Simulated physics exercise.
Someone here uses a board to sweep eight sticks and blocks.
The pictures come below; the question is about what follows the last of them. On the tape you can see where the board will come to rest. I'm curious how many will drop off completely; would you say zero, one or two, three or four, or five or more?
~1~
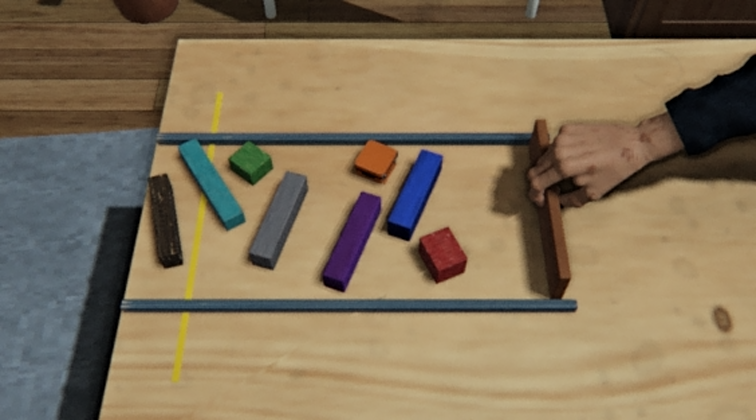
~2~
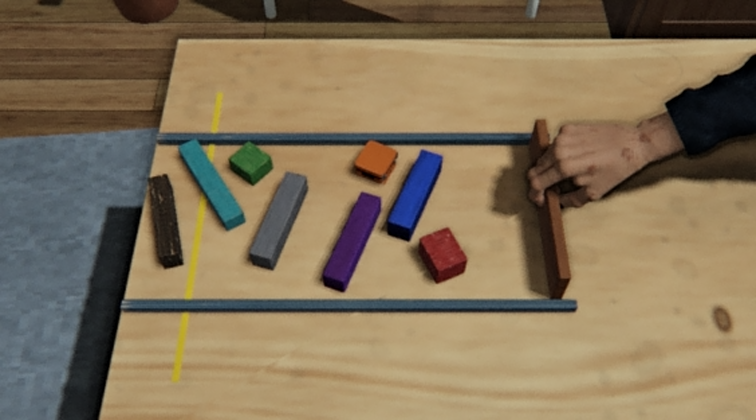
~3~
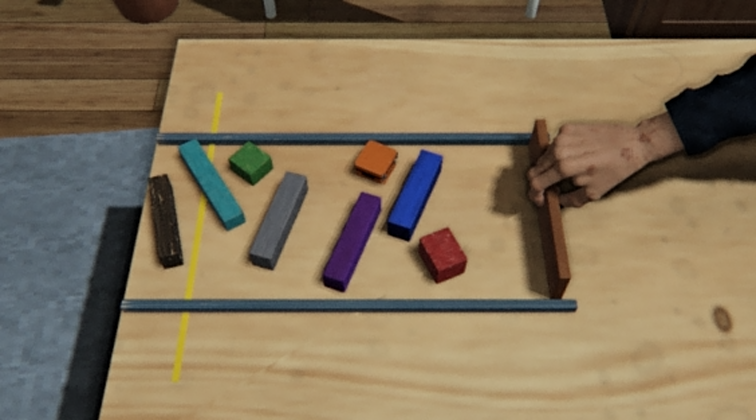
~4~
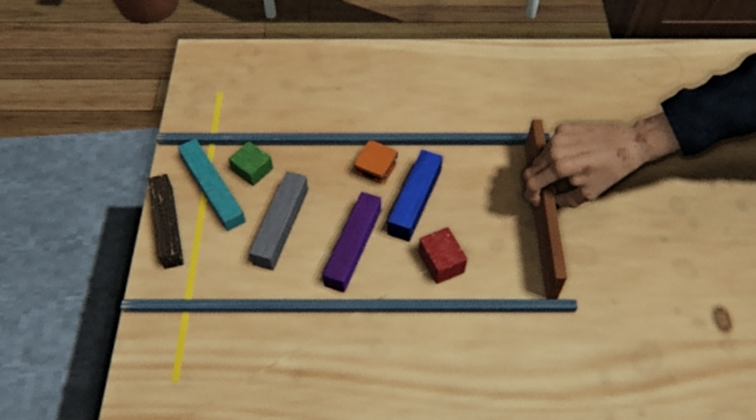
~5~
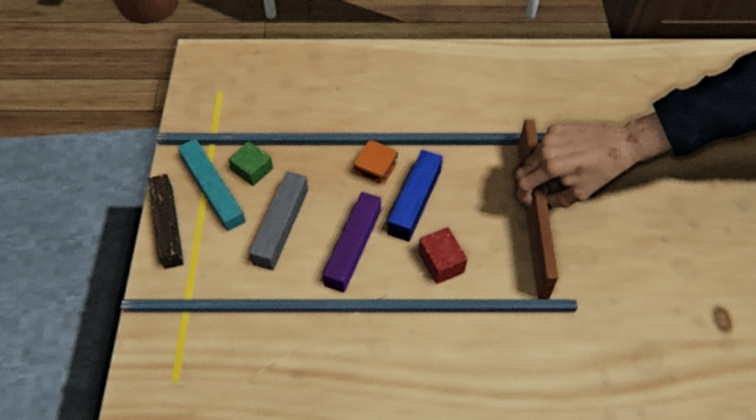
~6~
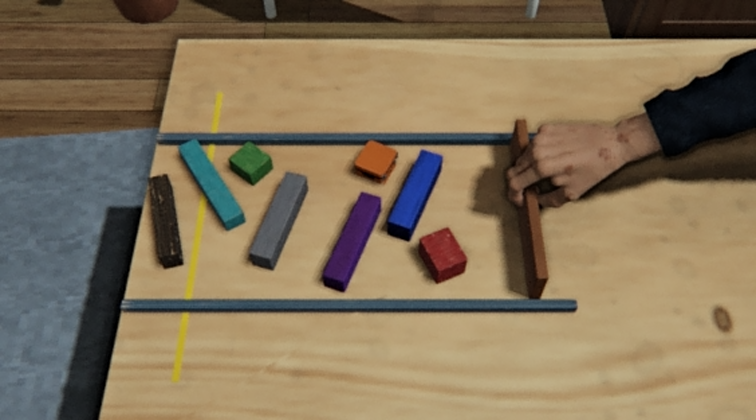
The count of pieces that drop is three or four, then.
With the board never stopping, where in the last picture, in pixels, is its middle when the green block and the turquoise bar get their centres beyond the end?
The middle is at (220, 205) when it's the green block, and at (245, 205) when it's the turquoise bar.
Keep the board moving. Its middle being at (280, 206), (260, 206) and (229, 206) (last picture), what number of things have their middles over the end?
Counts: 0, 0, 2.
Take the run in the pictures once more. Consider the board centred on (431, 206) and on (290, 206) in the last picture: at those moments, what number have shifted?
Well, it's 2 at the first one and 7 at the second.
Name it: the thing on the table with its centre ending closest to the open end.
Result: The grey bar.
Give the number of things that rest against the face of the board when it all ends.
Contact count: 2.
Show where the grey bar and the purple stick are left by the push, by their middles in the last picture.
I'd put one close to (136, 218) and the other close to (151, 240).
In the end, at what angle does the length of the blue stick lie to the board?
It comes to around 0 degrees.
Soon after, none off yet; black bar at rest near (166, 220); turquoise bar at rest near (211, 184); green block at rest near (251, 164).
At rest, the number that fall off is three or four; fallen, green block, turquoise bar and black bar.
